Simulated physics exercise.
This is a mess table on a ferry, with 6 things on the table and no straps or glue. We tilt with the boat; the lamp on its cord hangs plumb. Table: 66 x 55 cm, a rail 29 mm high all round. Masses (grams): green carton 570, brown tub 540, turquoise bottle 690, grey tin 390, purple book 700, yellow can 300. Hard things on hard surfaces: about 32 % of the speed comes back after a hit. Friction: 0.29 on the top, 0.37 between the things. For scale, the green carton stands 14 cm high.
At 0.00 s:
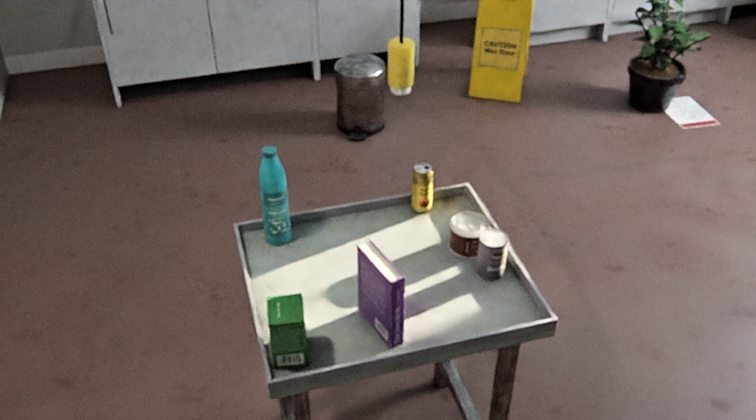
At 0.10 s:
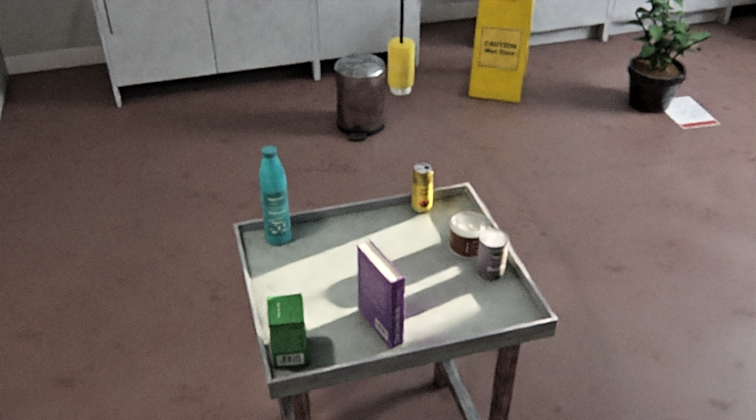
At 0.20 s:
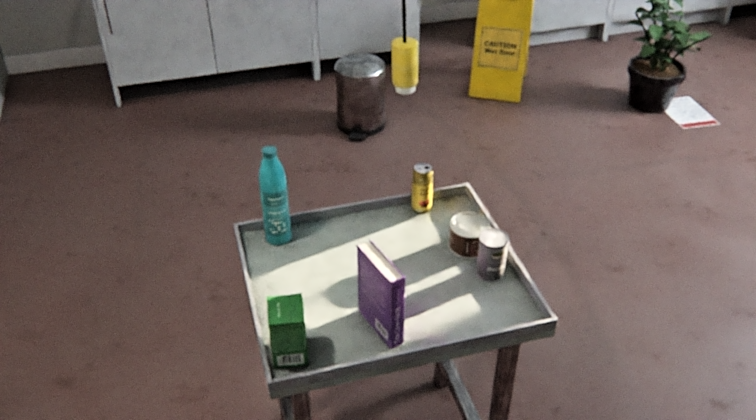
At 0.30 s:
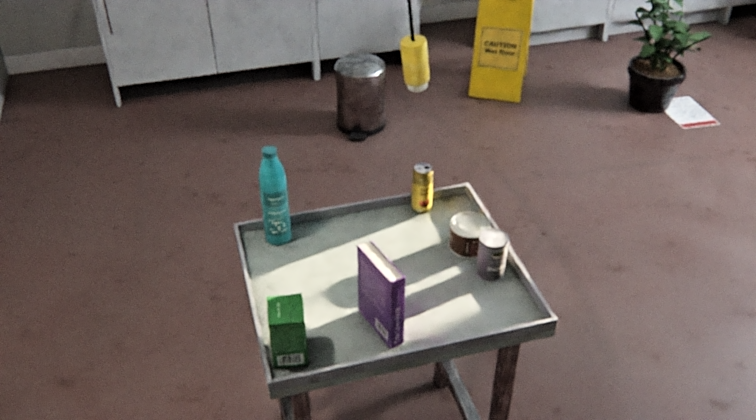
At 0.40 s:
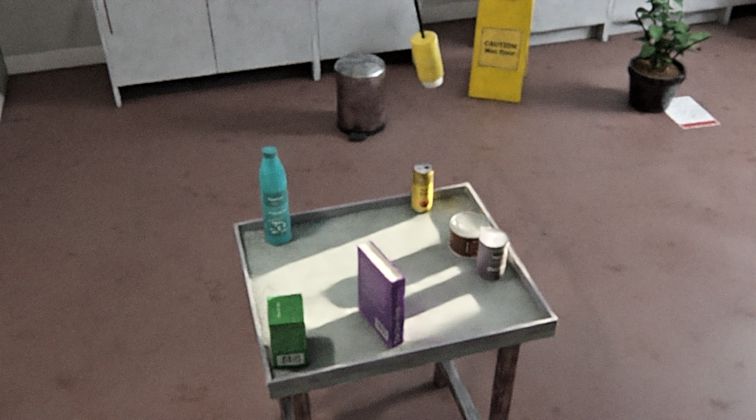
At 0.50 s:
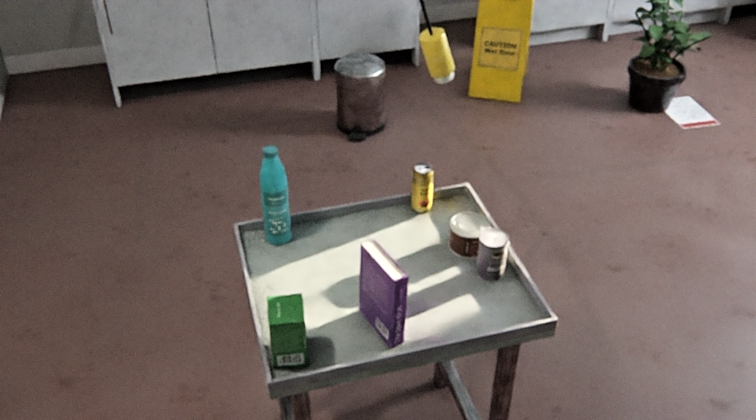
A small table holding a bottle, book, cans, tub and carton stays still while a yellow hanging lamp swings slowly right.
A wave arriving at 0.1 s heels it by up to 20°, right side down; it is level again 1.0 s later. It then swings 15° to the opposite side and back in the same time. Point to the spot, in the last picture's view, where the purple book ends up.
Look near (461, 291).
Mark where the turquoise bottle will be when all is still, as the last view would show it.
At about (355, 213).
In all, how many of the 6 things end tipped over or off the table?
That comes to 2.
After 0.70 s, floor tilted 18°, right side down; purple book 36° off its base near (405, 287); turquoise bottle 8° off its base.
After 0.80 s, floor tilted 13°, right side down; purple book on its side near (430, 297); turquoise bottle 20° off its base; green carton moved 3 cm.
After 1.00 s, floor tilted 2°, right side down; purple book on its side near (459, 291); turquoise bottle on its side; green carton moved 3 cm.
After 1.10 s, boat level; purple book on its side near (461, 290); turquoise bottle on its side; green carton moved 3 cm.
In the end (2.6 s), toppled on the table, turquoise bottle and purple book; the other 4 under 5 cm from the start. At the end, from the last picture's camera, purple book near (461, 291).
